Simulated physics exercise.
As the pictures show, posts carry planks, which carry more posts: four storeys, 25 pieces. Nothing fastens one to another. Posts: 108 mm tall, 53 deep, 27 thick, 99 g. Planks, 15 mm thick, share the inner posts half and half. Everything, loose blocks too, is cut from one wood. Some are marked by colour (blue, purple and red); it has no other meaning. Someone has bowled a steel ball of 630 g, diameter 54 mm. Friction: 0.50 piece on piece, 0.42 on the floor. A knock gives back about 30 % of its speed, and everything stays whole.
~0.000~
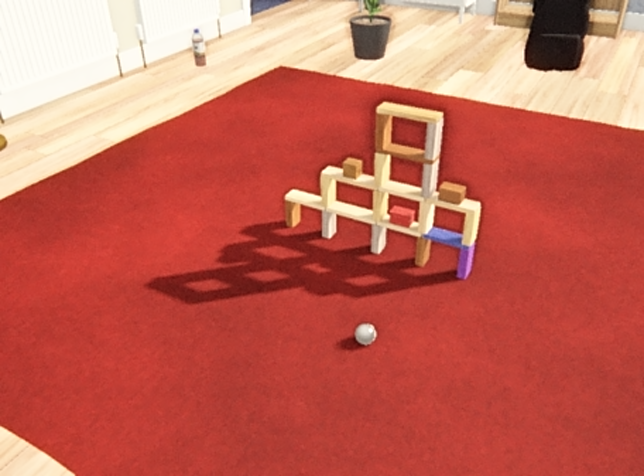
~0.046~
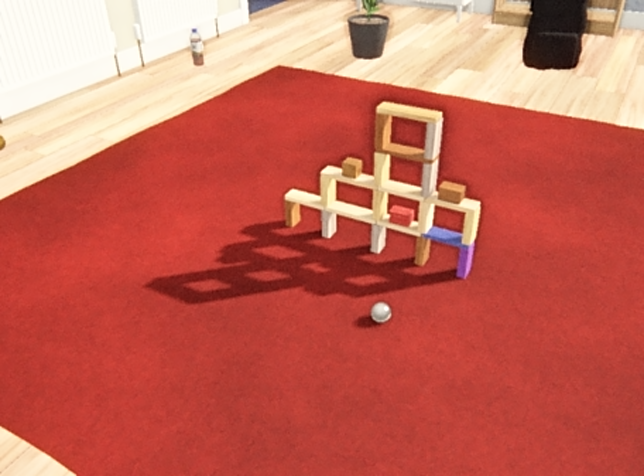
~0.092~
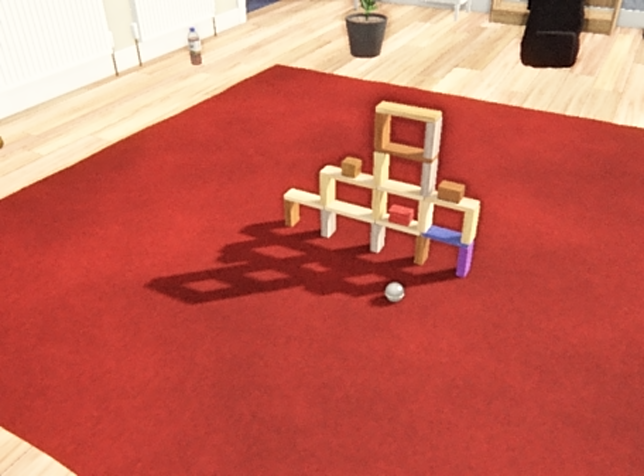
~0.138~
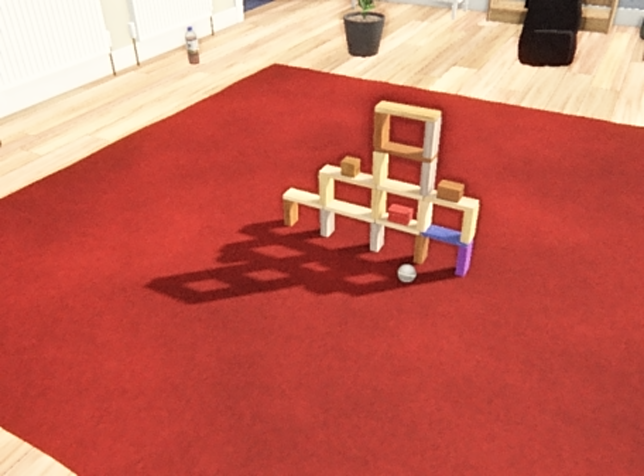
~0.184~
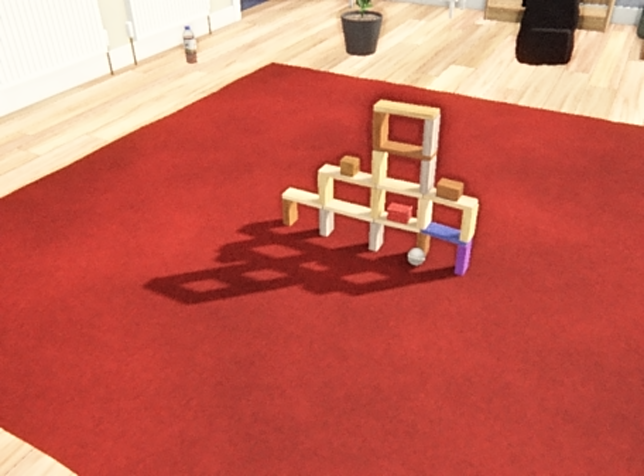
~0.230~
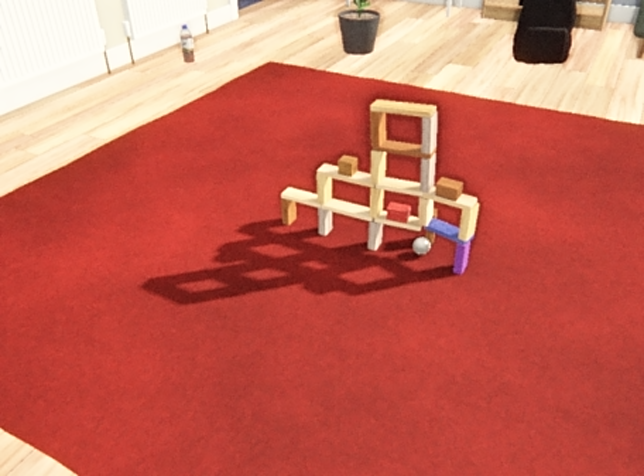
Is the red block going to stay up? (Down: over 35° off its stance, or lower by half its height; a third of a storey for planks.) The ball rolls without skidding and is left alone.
The red block drops.
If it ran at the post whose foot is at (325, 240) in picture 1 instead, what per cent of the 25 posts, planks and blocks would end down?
In that case 80 per cent.
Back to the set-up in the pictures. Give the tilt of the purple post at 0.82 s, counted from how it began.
About 90°.
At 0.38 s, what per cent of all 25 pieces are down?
By then 50 per cent.
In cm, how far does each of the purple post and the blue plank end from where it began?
Purple 10, blue 20.
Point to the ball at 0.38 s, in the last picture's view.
At about (439, 222).
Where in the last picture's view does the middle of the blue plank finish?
Near (489, 260).
By 0.38 s, ball still moving; 12 of the 25 pieces down; red block tilted 47°, 6 cm lower; blue plank tilted 54°, 48 mm lower.
By 0.56 s, ball still moving; 16 of the 25 pieces down; red block tilted 37°, 10 cm lower; purple post on its side.
By 0.82 s, ball still moving; 25 of the 25 pieces down; red block tilted 19°, 11 cm lower; purple post on its side.
When it is over (1.6 s), ball rolling away; 25 of the 25 pieces down; red block tilted 15°, 12 cm lower; purple post on its side; blue plank 11 cm lower. In pixels of the last frame, middles, red block near (422, 241), purple post near (485, 275).
